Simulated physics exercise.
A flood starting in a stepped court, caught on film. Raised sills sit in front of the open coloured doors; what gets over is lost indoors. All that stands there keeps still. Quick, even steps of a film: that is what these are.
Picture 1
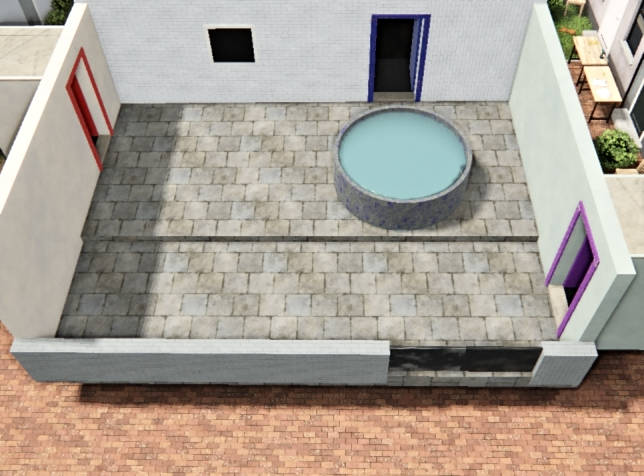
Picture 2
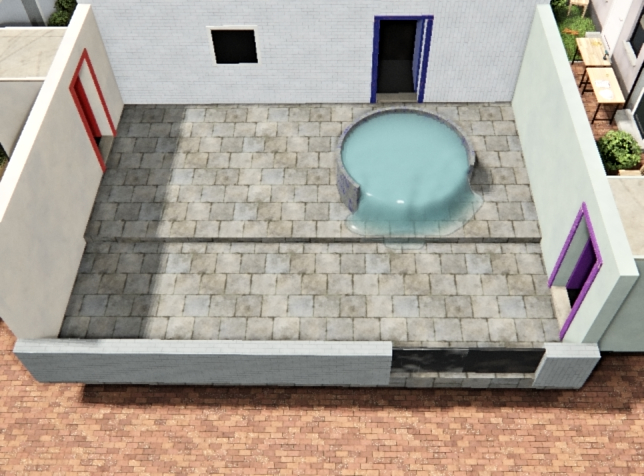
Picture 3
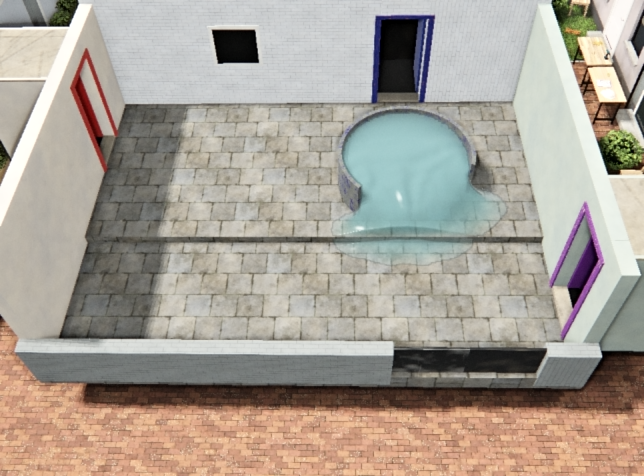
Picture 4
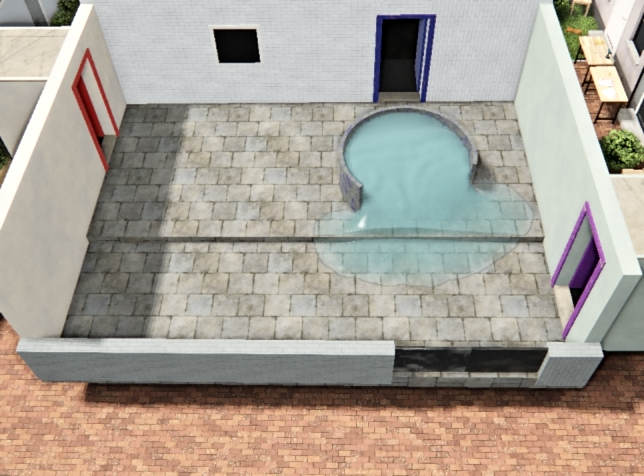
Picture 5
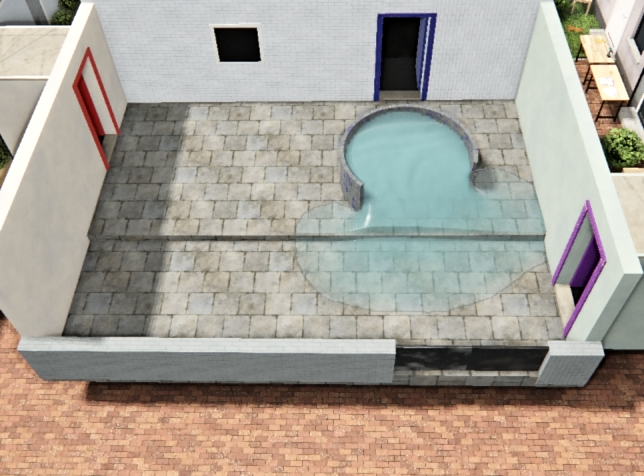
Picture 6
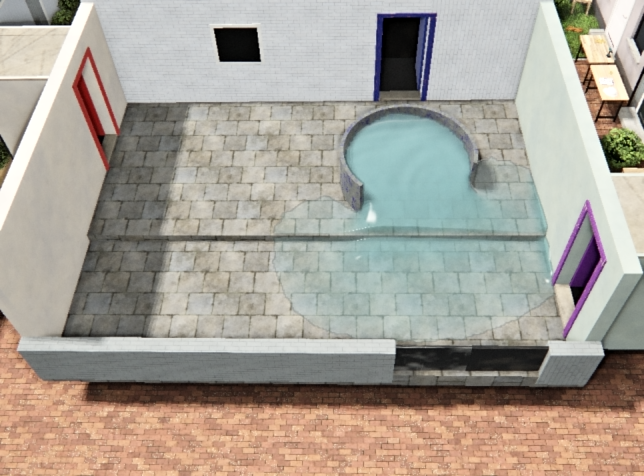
In the video, a round stone tank of still water stands in a walled, paved courtyard with red, blue and purple doorways, then its front opens and water pours out, spreading across the step and over the lower paving.
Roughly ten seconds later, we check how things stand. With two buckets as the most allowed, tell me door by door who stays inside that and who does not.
Here it is: The blue door stays inside it; the red door stays inside it; the purple door does not.
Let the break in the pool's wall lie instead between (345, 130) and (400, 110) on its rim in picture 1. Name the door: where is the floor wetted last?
My answer is the door marked purple.
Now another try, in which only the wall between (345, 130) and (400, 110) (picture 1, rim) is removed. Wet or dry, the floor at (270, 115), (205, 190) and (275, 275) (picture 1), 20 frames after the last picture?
Sequence of results: Reached by the flood, reached by the flood, missed by the flood.
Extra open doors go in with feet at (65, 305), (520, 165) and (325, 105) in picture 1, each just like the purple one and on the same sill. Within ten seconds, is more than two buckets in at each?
Well, the first one overshoots, the next doesn't reach it, and the last doesn't reach it.
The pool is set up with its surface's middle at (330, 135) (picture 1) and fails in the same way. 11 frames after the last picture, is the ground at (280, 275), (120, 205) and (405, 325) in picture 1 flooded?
The three spots read swamped, left dry, swamped.
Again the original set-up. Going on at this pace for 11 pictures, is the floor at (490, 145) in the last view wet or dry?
Answer: Covered.
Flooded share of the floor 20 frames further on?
Estimated share: Around 45 %.
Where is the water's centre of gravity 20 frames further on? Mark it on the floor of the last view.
My pick is pixel (394, 278).
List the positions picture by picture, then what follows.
Still water in the round tank at (402, 154), in the first frame.
Water pours out at (424, 218) and has run to (350, 219), in the second frame.
The front is at (502, 206), out from the gap at (425, 220), in the third frame.
The front is at (527, 208), out from the gap at (426, 221), in the fourth frame.
Water pours out at (427, 220) and has run to (301, 253), in the fifth frame.
Water pours out at (426, 221) and has run to (298, 307), in the sixth frame.
A moment on, water covers 35 % of the floor; the blue door not reached, the red door not reached, the purple door under two buckets in.
Next, water covers 35 % of the floor; the blue door not reached, the red door not reached, the purple door over two buckets in.
Then, water covers 45 % of the floor; the blue door not reached, the red door not reached, the purple door far over two buckets in.
Later, water covers 60 % of the floor; the blue door wet at the sill, nothing in, the red door not reached, the purple door far over two buckets in.
In the end, water covers 65 % of the floor; the blue door wet at the sill, nothing in, the red door not reached, the purple door far over two buckets in.
